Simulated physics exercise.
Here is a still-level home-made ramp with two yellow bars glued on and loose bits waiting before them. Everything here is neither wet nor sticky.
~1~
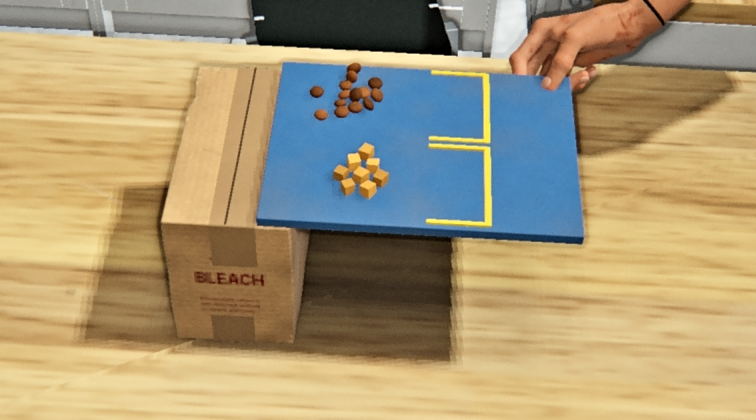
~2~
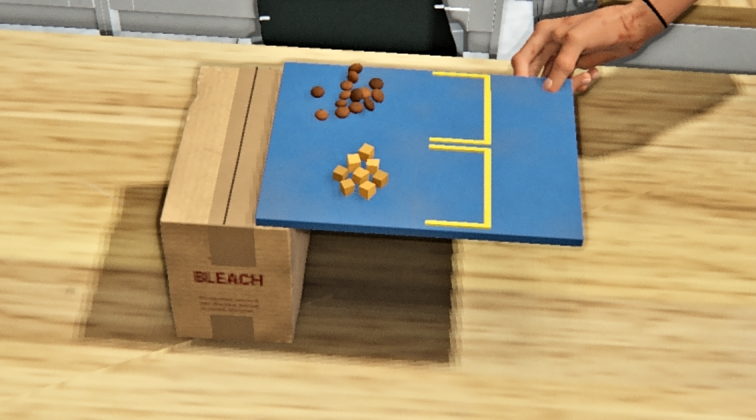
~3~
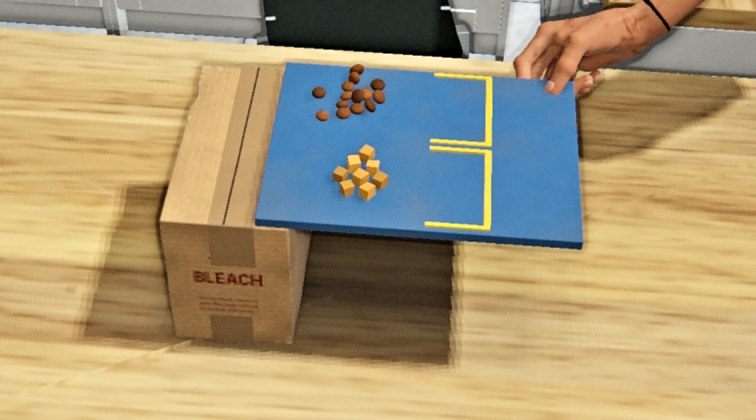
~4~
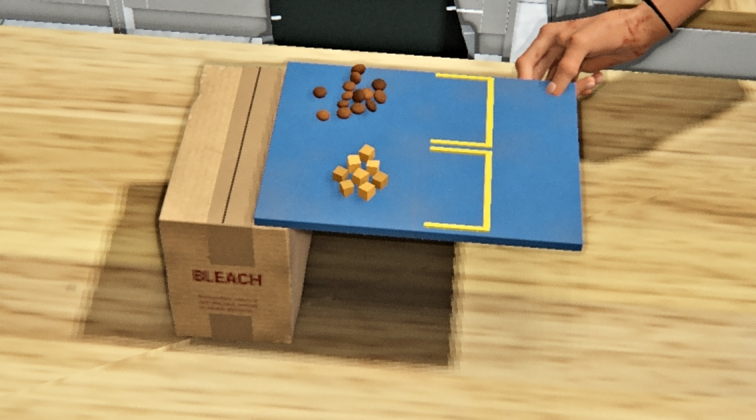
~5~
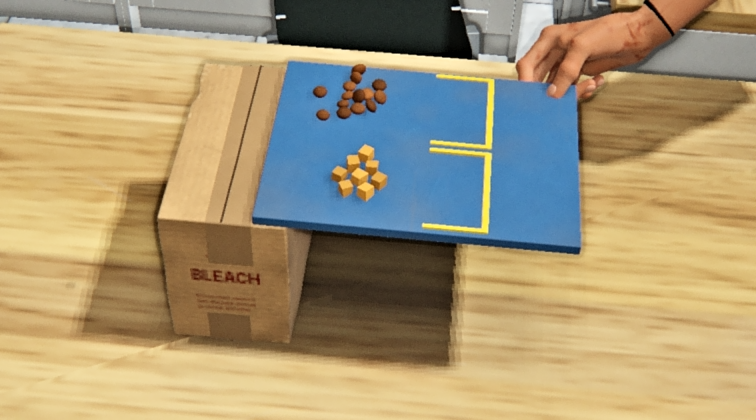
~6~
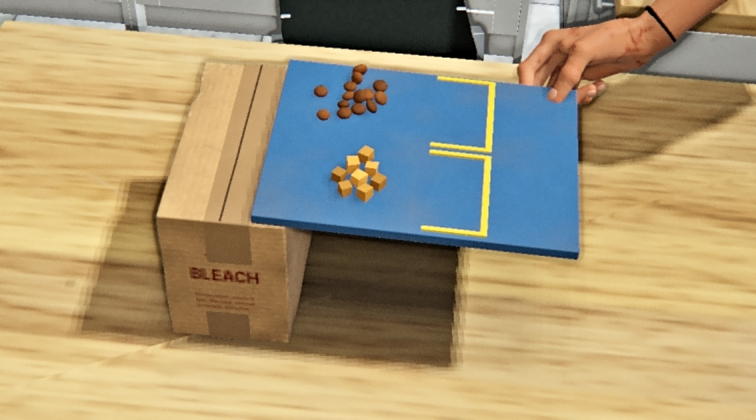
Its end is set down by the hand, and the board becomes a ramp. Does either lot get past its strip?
Result: The nearer batch is not retained; the farther batch is not retained.
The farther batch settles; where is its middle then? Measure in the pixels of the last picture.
Its middle ends up near (548, 246).
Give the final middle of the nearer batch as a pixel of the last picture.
Resting middle: Approx. (674, 334).
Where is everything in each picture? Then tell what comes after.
Held end of the board (573, 233), level; box (246, 204), tall, over half the board's length; nearer batch (361, 176), a few croutons; farther batch (344, 95), a few bits of dog kibble; nearer bar (488, 186), much lower than a piece; farther bar (487, 108), much lower than a piece, in the first picture.
Held end of the board (572, 235), level; farther batch (345, 95), in the second picture.
Held end of the board (572, 238), level; nearer batch (360, 177), in the third picture.
Held end of the board (572, 240), level; farther batch (348, 96), in the fourth picture.
Held end of the board (570, 243), level; nearer batch (359, 177), in the fifth picture.
Held end of the board (568, 248), down by 2°; box (247, 201); nearer batch (359, 178), not moving; farther batch (348, 96), not moving; nearer bar (486, 196); farther bar (490, 116), in the sixth picture.
Then, 1.01 s later than the last frame, board sloping at 21°; nearer batch where it was; farther batch where it was.
Then, 1.90 s later than the last frame, board sloping at 38°; nearer batch the larger part past its bar; farther batch roughly half past its bar.
Then, 2.66 s later than the last frame, board resting at 41°; nearer batch every one past its bar; farther batch almost all past its bar.
When it is over, board resting at 41°; nearer batch every one past its bar; farther batch almost all past its bar.
